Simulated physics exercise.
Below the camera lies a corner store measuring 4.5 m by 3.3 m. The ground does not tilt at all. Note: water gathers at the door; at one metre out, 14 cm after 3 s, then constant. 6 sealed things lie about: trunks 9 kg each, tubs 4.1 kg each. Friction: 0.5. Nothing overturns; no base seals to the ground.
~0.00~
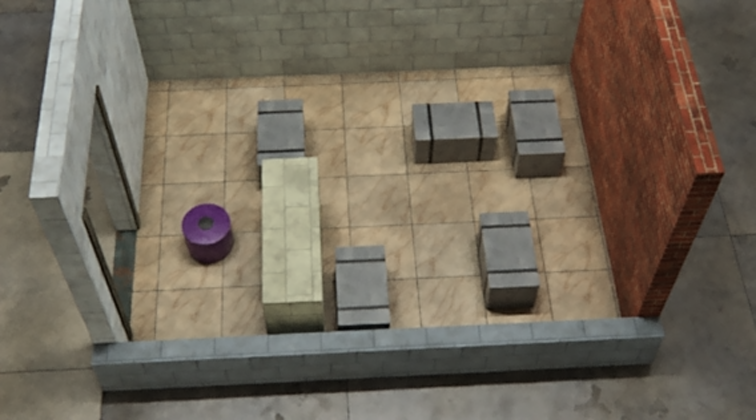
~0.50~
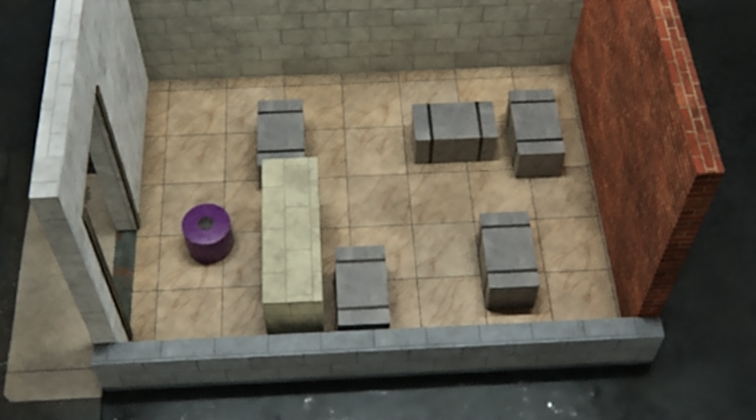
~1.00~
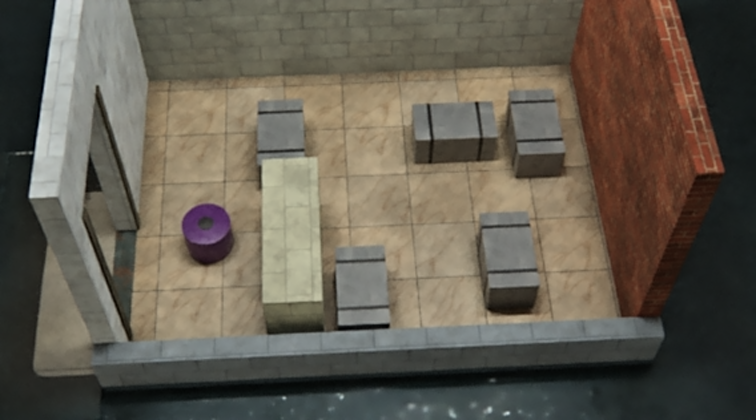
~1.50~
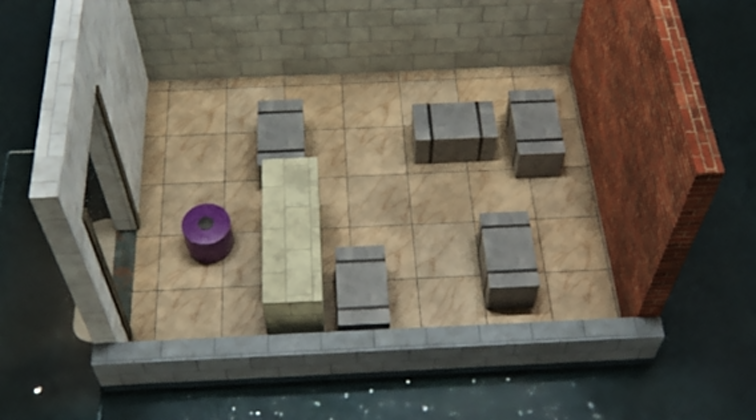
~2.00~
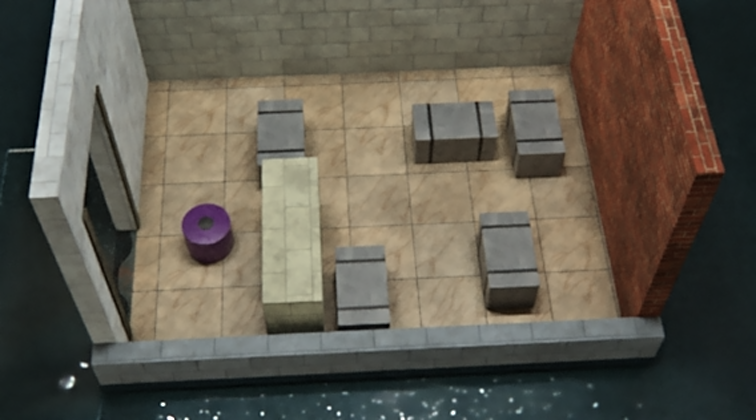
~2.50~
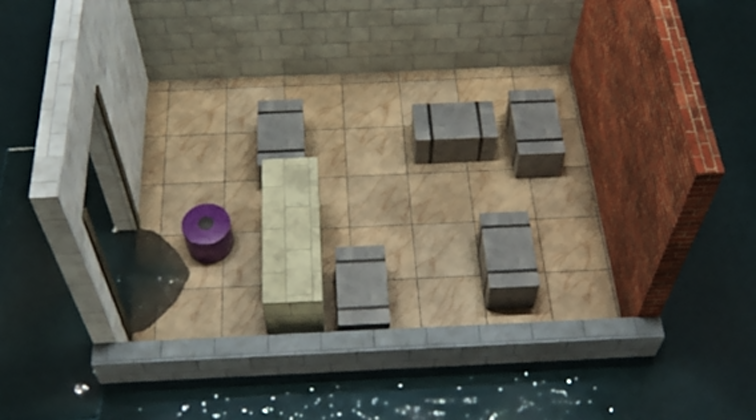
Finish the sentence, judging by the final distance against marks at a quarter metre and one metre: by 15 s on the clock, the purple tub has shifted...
It has shifted more than one metre.
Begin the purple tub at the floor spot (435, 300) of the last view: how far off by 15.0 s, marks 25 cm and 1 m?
So it hardly goes anywhere.
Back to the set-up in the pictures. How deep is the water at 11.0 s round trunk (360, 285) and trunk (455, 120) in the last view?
Depth approx. 2 cm / 3 cm.
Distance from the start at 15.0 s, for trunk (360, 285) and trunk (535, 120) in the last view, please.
30 cm and 150 cm respectively.
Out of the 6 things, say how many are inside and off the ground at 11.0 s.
Tally: 3 of them.
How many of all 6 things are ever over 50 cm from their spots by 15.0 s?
That makes 4.
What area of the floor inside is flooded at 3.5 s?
Somewhere about 2.0 m2, give or take.
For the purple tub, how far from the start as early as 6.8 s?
Some 150 cm from the start.
After 3.5 s the purple tub is near (230, 209), 0.3 m from its start, aground; 0 afloat.
After 6.8 s the purple tub is near (166, 84), 1.7 m from its start, afloat; 1 afloat.
After 11.0 s the purple tub is near (177, 187), 0.5 m from its start, afloat; 3 afloat.
After 15.0 s the purple tub is near (201, 72), 1.8 m from its start, afloat; 6 afloat.
